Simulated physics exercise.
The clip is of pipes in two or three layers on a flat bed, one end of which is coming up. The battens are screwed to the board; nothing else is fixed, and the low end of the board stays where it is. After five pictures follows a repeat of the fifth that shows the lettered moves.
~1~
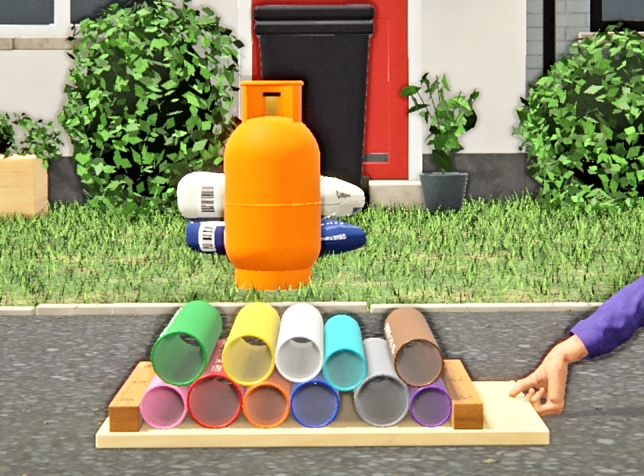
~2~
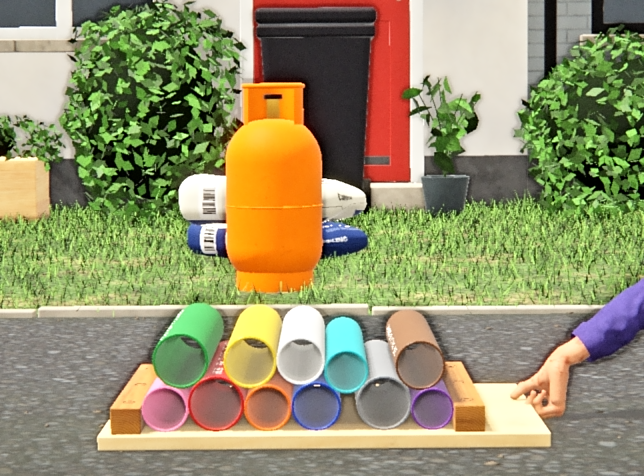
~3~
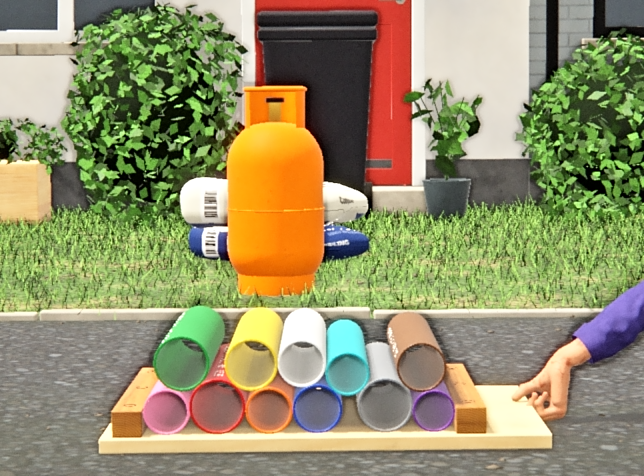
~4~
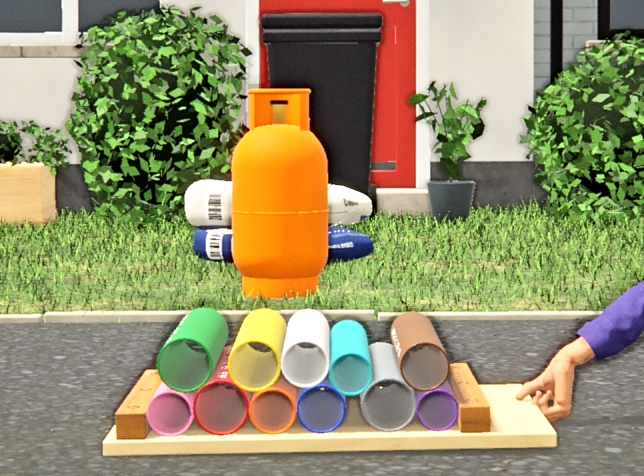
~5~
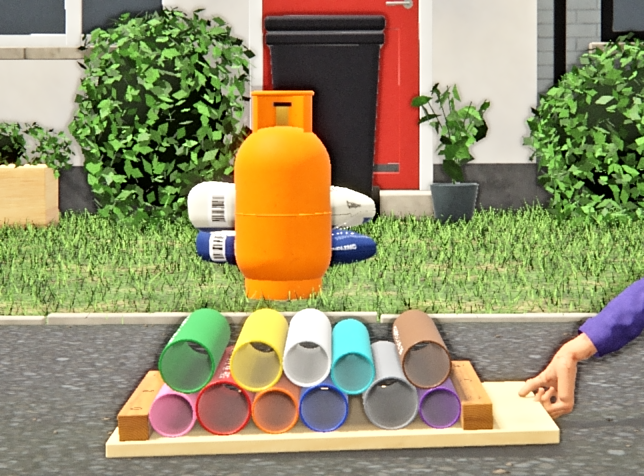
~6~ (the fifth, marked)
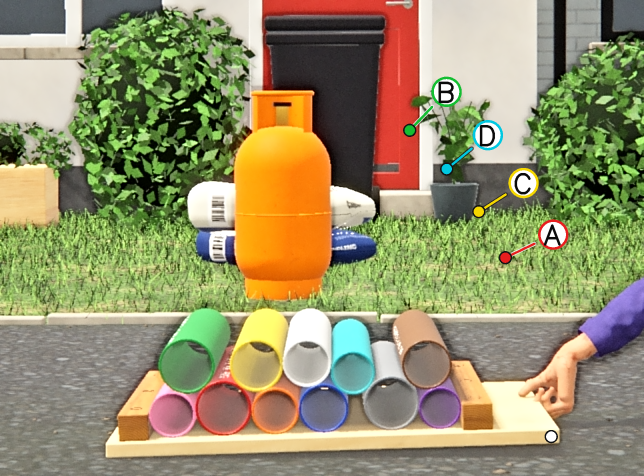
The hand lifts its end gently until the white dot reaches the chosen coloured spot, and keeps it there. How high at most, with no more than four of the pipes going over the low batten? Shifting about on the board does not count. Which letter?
The highest mark that will do is D.
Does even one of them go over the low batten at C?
Yes, at C.
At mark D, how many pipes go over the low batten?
At D the number is four.
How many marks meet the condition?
Three of them.
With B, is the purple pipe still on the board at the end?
The purple pipe: Yes.
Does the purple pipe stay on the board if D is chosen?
Yes, with D.
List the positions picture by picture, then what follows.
In the first picture, board (323, 400); pink pipe (164, 406); red pipe (215, 401).
In the second picture, red pipe (216, 404); orange pipe (268, 408).
In the third picture, board (325, 404); grey pipe (385, 405); purple pipe (434, 411); turquoise pipe (347, 374).
In the fourth picture, board (329, 405); pink pipe (170, 414); red pipe (221, 408).
In the fifth picture, board (332, 404); pink pipe (173, 414); red pipe (224, 408).
On the copy, A at (505, 257); B at (410, 130); C at (479, 212); D at (447, 169); the white dot at (552, 437).
On D. First, board at 21°.
Then, board at 39°.
Finally, board at 39°, four over the low batten (turquoise, green, yellow, white).
By contrast, A four over the low batten (turquoise, green, yellow, white); B five over the low batten; C four over the low batten (turquoise, green, yellow, white).
